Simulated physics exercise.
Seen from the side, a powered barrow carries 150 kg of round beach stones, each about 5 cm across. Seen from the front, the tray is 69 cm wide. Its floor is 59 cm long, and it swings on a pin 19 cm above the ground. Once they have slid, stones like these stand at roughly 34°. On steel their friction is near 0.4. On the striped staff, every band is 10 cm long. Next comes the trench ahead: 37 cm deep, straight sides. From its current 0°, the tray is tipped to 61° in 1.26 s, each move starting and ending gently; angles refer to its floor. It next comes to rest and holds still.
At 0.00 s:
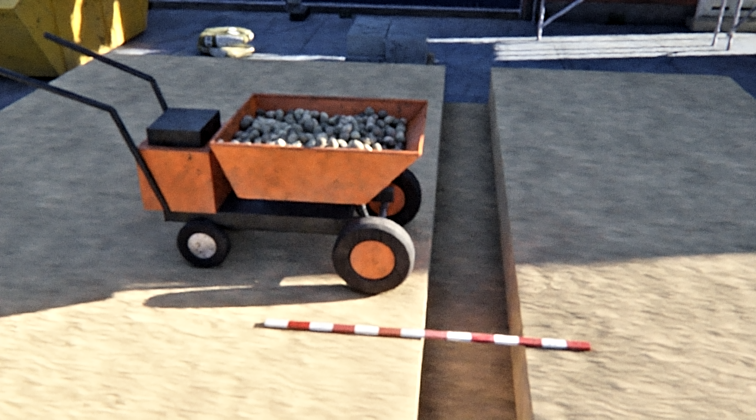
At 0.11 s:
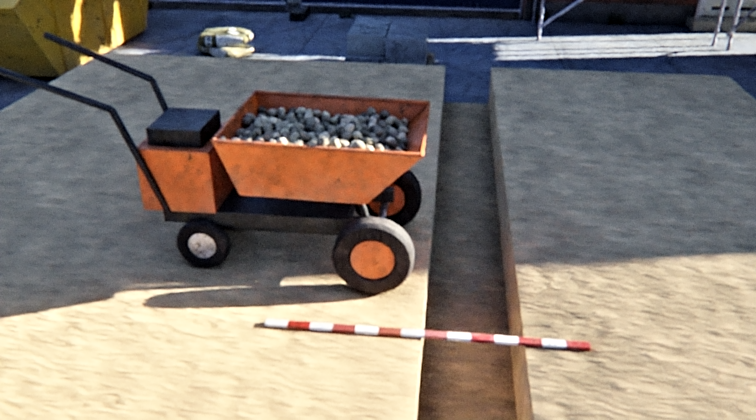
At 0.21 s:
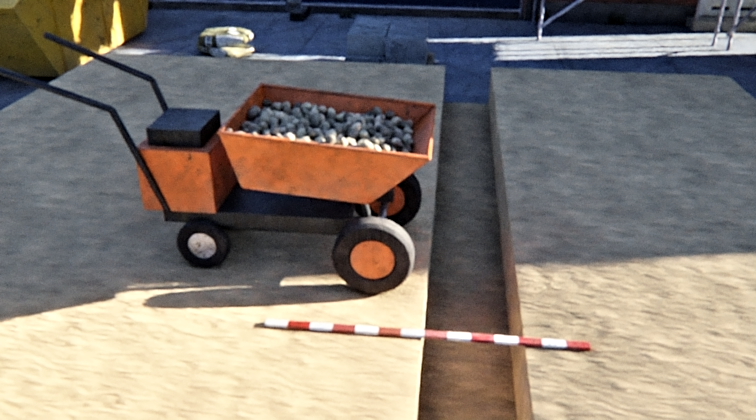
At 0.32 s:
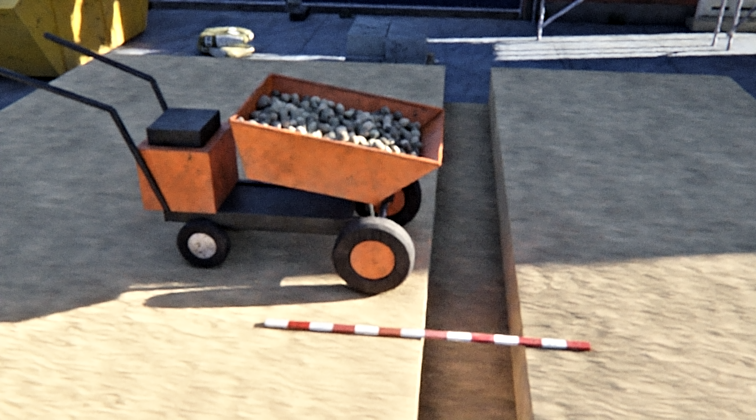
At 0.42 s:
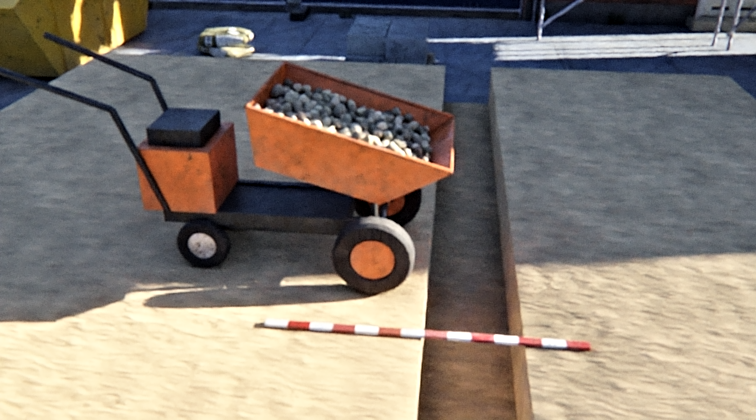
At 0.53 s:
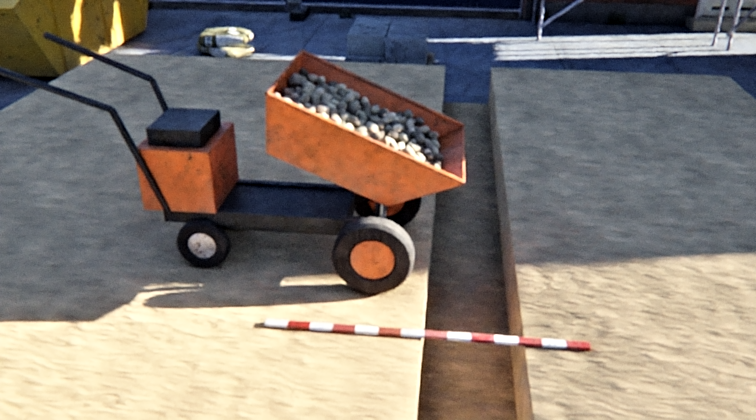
The orange tray of a powered barrow, loaded with rounded grey stones, tilts gradually to the right, its left end rising above the chassis while the wheels stay still beside a narrow trench and a red-and-white striped staff.
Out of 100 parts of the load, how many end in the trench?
Some 38 out of 100.
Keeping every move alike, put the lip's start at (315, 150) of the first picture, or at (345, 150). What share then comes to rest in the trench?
Estimates: 95 % then 100 %.
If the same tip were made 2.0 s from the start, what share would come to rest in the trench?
I'd put it at some 45 in a hundred.
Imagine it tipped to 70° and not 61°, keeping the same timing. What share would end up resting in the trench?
It would be near 30 per cent.
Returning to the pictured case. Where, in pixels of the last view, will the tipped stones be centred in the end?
In the last view, about (543, 264).
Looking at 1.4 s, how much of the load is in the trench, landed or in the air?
Approx. 5 % of the load.
After 0.9 s the floor is at 51°; 100 % in the tray; the foremost stones are at (491, 199).
After 1.4 s the floor is at 61°; 62 % in the tray, 6 % in the trench, 32 % past the trench; the foremost stones are at (594, 279).
After 1.7 s the floor is at 61°; 28 % in the tray, 10 % in the trench, 61 % past the trench; the foremost stones are at (693, 281).
After 3.7 s the floor is at 61°; 0 % in the tray, 38 % in the trench, 62 % past the trench; the foremost stones are past the picture's edge.
